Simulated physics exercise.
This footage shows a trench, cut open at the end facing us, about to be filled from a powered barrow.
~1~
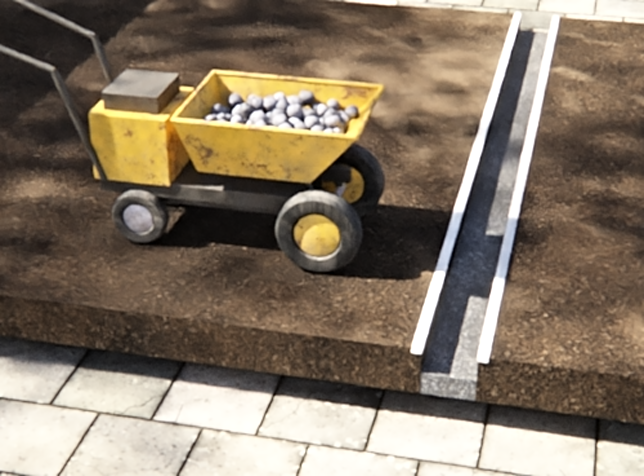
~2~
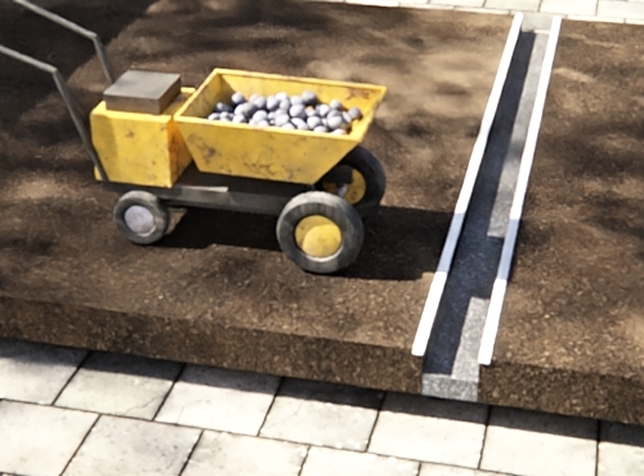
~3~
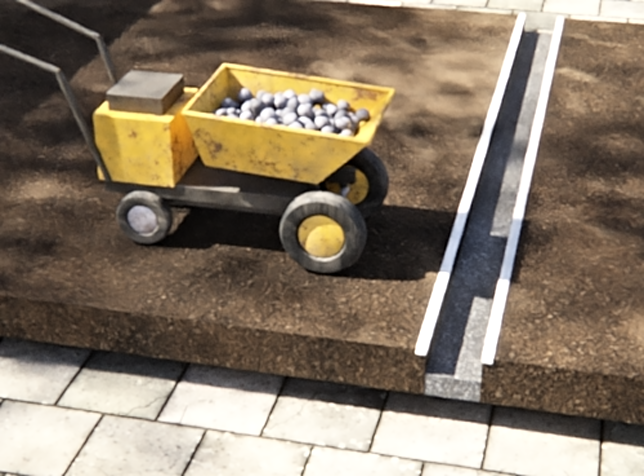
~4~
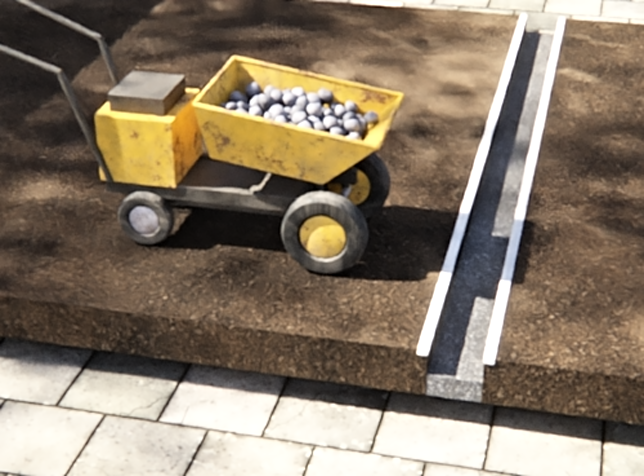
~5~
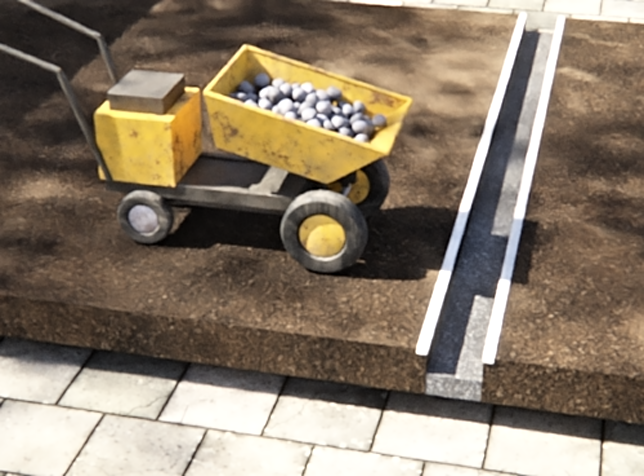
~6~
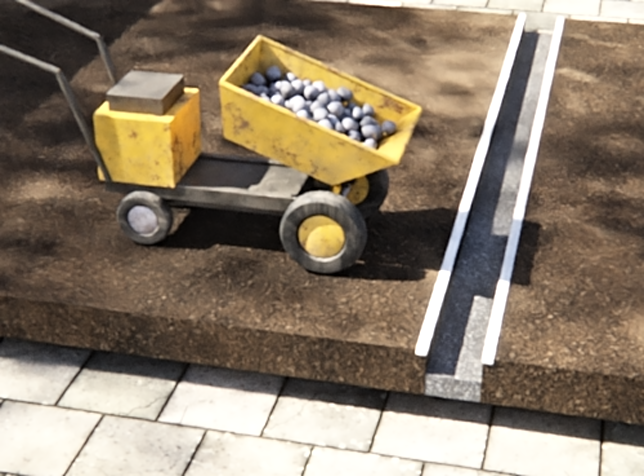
A yellow powered barrow with dark wheels, its skip loaded with round grey cobbles, stands at the left on a raised bed of brown soil, seen from above and to one side in dappled sunlight. To its right a narrow grey trench edged with two white strips crosses the soil, with pale paving in front. The barrow edges barely rightward, then its skip tilts steadily, rear rising and lip moving right and down, while the view stays practically still.
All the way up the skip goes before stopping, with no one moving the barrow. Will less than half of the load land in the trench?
The majority.
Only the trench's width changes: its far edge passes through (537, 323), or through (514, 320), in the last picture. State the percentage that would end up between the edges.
The first case gives close to 90 per cent and the second close to 90 per cent.
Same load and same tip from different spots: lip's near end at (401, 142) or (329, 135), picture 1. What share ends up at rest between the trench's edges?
First spot: About 30 percent; second spot: About 60 percent.
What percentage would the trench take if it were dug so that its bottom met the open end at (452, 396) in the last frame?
It comes out near 90 percent.
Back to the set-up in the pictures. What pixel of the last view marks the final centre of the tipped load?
Somewhere around (485, 257) in the final view.
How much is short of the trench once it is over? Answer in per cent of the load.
Result: Some 5 % of the load.
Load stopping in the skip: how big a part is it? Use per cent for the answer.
Something like 0 in every hundred.
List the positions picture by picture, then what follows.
The first frame shows lip of the skip (356, 138), level; top of the load (279, 117), round cobbles; first edge of the trench (429, 309); far edge (492, 317), the trench under half as wide as the skip, and about half as deep as wide.
The second frame shows lip of the skip (359, 140), tipped barely; top of the load (282, 117).
The third frame shows lip of the skip (367, 142), tipped barely; top of the load (289, 116).
The fourth frame shows lip of the skip (377, 147), tipped a little; top of the load (267, 103).
The fifth frame shows lip of the skip (386, 153), tipped a little; top of the load (264, 104).
The sixth frame shows lip of the skip (397, 162), tipped clearly; top of the load (275, 98); first edge of the trench (433, 311); far edge (496, 318).
Just after the last frame, skip tipped steeply; every one in the skip.
A moment on, skip tipped right over; the larger part in the skip; just a few short of the trench; roughly a quarter in or heaped over the trench; just a few beyond it; just a few falling.
Further on, skip tipped right over; about a tenth in the skip; just a few short of the trench; roughly two thirds in or heaped over the trench; roughly a quarter beyond it.
When it is over, skip tipped right over; just a few in the skip; about a tenth short of the trench; roughly two thirds in or heaped over the trench; roughly a quarter beyond it.
